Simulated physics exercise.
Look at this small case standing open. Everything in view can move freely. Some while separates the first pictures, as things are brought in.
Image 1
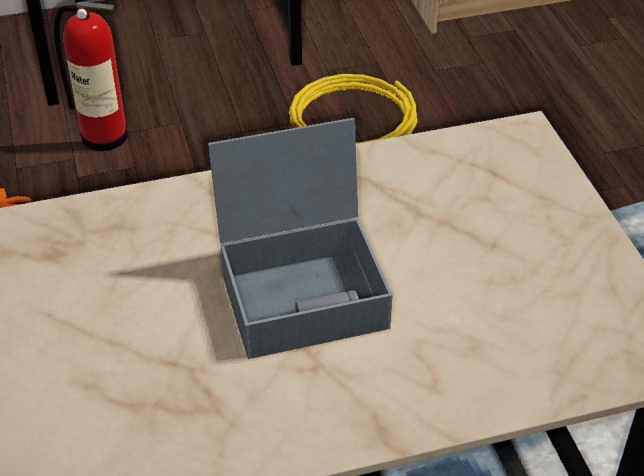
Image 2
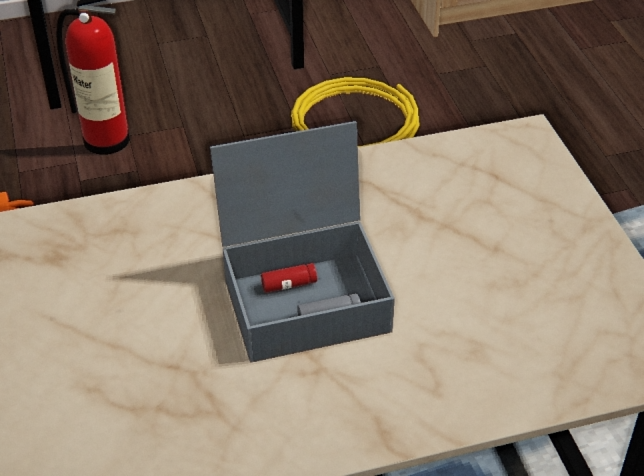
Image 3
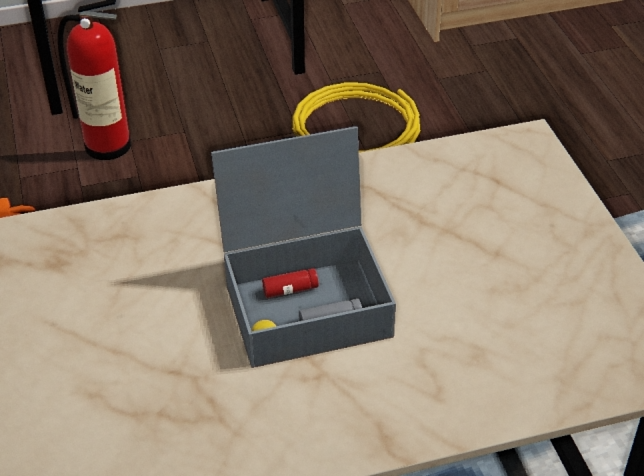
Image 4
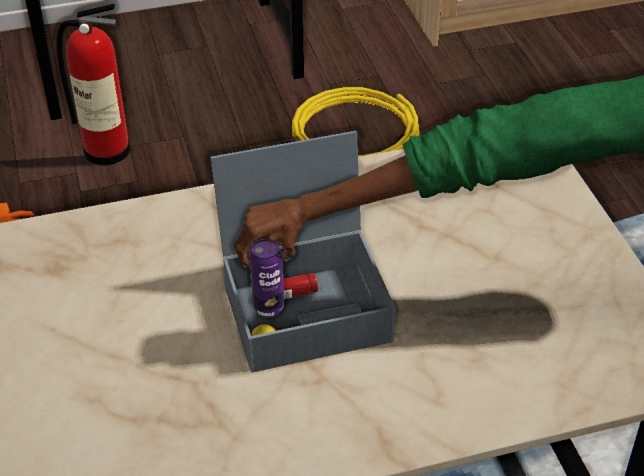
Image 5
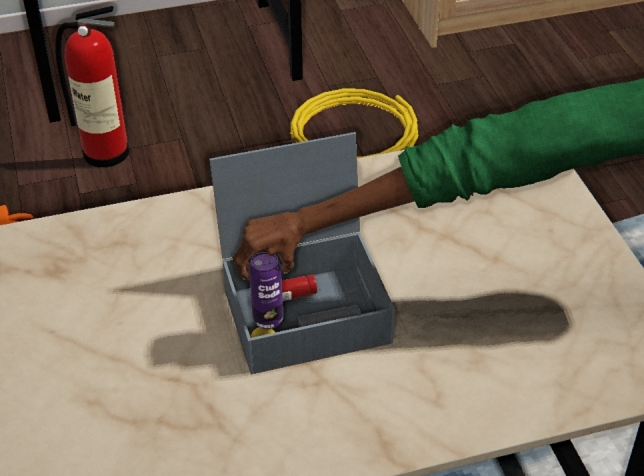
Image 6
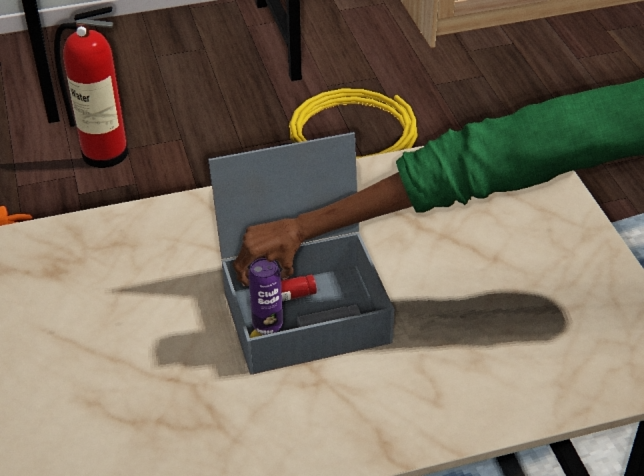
A hand lowers a purple can into an open gray box holding a red shaker.
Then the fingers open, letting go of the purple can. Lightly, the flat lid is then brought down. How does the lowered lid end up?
The lid seals the box.
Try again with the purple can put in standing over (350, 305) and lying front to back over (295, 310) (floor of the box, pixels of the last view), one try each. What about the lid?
Result of try one: A gap remains; result of try two: A gap remains.
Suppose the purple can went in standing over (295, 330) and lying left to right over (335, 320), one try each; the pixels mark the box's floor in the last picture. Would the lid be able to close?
Trial 1: Lid propped open. Trial 2: Lid lowered.
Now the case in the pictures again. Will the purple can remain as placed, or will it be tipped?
In the end, the purple can winds up askew.
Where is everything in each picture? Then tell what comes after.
The last thing is not in view yet, in the first picture.
The last thing is not in view yet, in the second picture.
The last thing is not in view yet; red shaker (290, 283), in the third picture.
Coming down; purple can (267, 279), in the fourth picture.
Coming down; purple can (266, 292), in the fifth picture.
Put in, still held; purple can (266, 298); red shaker (289, 290), in the sixth picture.
Then, 0.50 s after the last picture, purple can on its side near (301, 303).
Then, 1.40 s after the last picture, lid 72° above the rim; purple can on its side near (298, 294); red shaker rolled about its own width; grey shaker rolled a little.
Then, 2.10 s after the last picture, lid 25° above the rim; purple can on its side near (298, 294); grey shaker rolled about its own width; red shaker rolled about its own width.
At rest, lid shut; tipped over in the box, purple can; the other 3 in place. Seen from the same camera at the end, purple can near (298, 294).
